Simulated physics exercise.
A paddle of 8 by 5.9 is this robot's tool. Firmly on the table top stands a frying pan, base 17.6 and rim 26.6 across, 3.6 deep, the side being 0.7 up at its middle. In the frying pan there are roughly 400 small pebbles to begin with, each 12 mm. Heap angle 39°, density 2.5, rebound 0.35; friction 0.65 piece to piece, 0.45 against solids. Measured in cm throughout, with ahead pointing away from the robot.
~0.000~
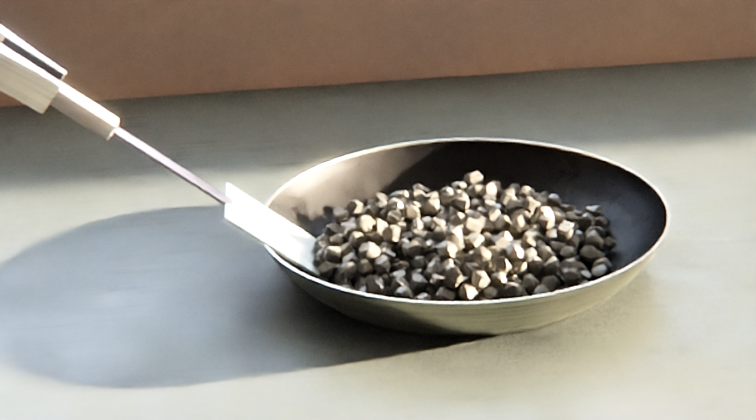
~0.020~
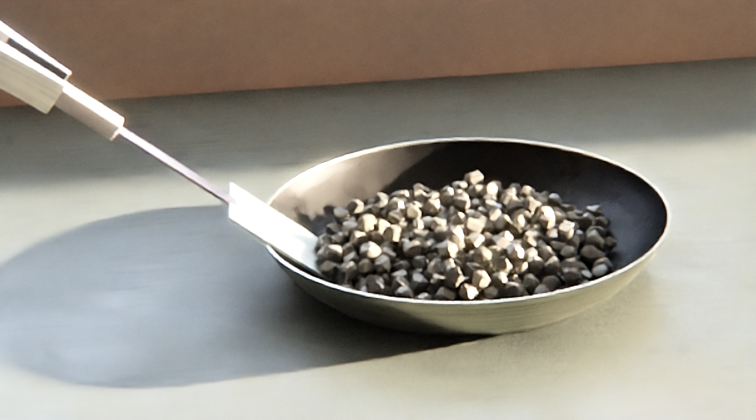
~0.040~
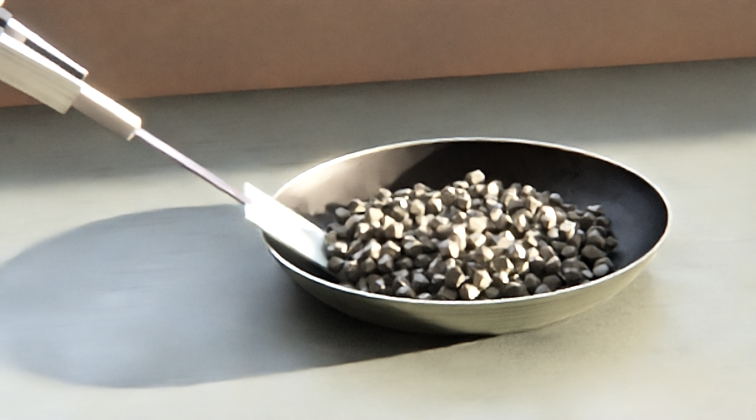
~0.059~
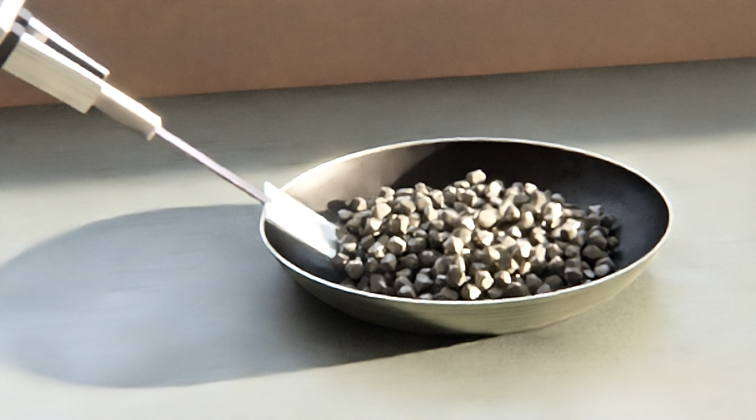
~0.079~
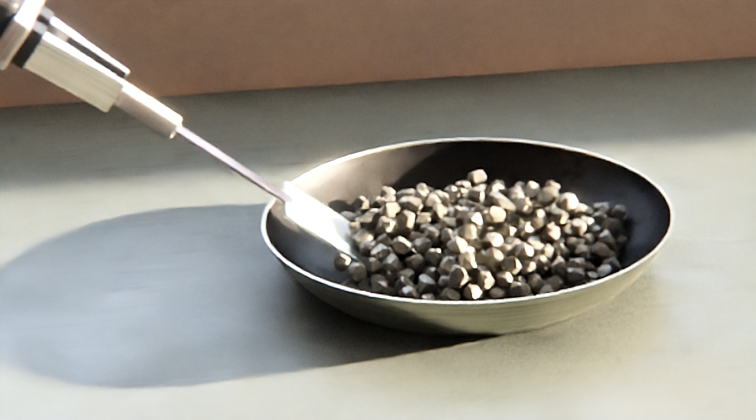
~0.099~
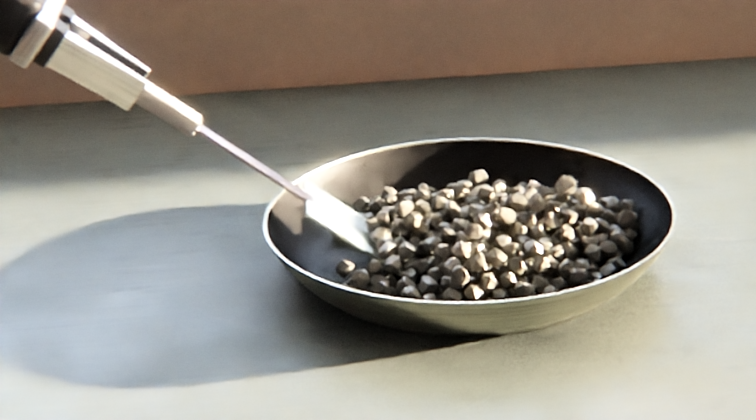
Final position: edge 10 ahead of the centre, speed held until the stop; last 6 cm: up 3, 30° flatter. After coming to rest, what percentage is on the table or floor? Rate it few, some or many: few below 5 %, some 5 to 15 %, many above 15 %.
Some, 5 to 15 %.
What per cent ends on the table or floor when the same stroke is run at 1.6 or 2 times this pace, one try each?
Some 20 and 20 per cent.
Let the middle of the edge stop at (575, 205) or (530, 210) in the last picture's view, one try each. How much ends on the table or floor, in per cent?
Respectively about 0 and 0 percent end on the table or floor.
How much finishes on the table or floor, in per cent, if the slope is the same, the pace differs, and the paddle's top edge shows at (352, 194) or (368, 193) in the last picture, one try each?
Near 20 per cent in the first try and near 25 per cent in the second.
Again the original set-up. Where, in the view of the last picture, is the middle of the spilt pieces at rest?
Pixel estimate: About (737, 238).
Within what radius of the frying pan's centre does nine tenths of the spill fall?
I'd put it at about 25 centimetres.
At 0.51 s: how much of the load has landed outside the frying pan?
I'd say close to 10 in a hundred.
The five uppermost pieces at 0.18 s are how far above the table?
4 cm or so.
By 0.18 s, sloping 39°, highest piece 5 above the table; 395 in the frying pan.
By 0.27 s, sloping 28°, highest piece 6 above the table; 395 in the frying pan.
By 0.51 s, sloping 9°, highest piece 5 above the table; 359 in the frying pan, 36 on the table or floor.
By 1.56 s, sloping 9°, highest piece 5 above the table; 357 in the frying pan, 38 on the table or floor.
Final count, 357 in the frying pan, 38 on the table or floor. That is 10 % on the table or floor.
